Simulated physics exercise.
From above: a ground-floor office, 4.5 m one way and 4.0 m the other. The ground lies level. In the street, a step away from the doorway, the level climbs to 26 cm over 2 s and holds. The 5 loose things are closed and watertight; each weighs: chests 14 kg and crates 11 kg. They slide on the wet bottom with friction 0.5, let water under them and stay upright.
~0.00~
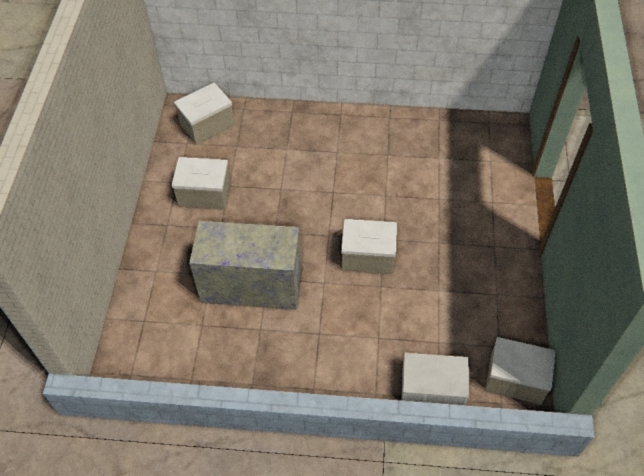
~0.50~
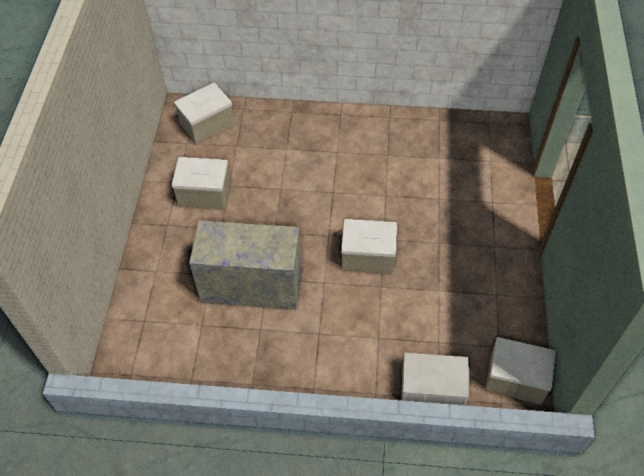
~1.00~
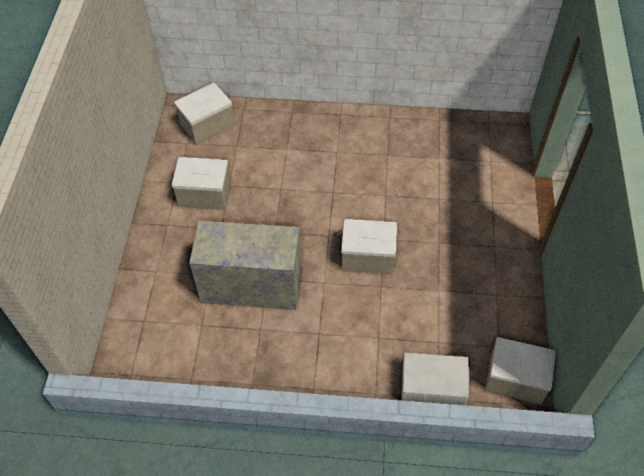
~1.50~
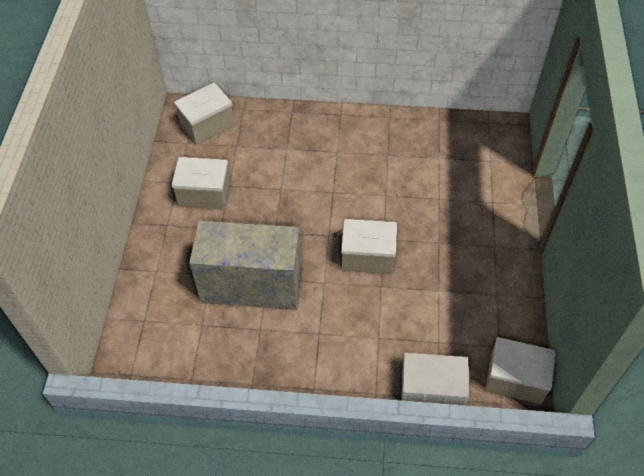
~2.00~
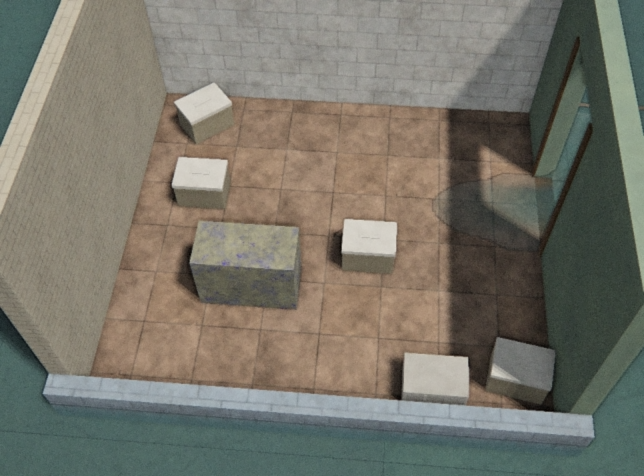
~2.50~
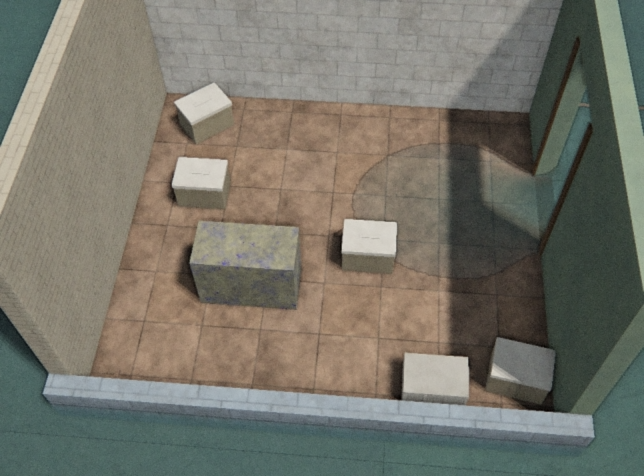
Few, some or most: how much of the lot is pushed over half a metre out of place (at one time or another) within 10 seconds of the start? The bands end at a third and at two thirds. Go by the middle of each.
Share: From one to two thirds.
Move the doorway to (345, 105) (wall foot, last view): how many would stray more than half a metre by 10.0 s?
Then 4.
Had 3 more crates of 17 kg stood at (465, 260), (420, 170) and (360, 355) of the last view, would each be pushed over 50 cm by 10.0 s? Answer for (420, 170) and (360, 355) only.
In that order: Over, less.
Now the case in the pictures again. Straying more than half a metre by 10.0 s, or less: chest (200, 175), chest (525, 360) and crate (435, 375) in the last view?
In turn: Past it, under, short of it.
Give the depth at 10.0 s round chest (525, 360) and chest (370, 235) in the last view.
About 5 and 11 cm.
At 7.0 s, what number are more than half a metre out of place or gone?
By then 1.
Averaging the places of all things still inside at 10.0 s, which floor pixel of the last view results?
Around (332, 317).
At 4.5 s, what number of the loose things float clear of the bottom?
I count 0.
After 3.5 s 0 of 5 are over 50 cm from their spots; 0 afloat.
After 4.5 s 0 of 5 are over 50 cm from their spots; 0 afloat.
After 7.0 s 1 of 5 are over 50 cm from their spots; 2 afloat.
After 10.0 s 2 of 5 are over 50 cm from their spots, and 2 have been at some point; 4 afloat.
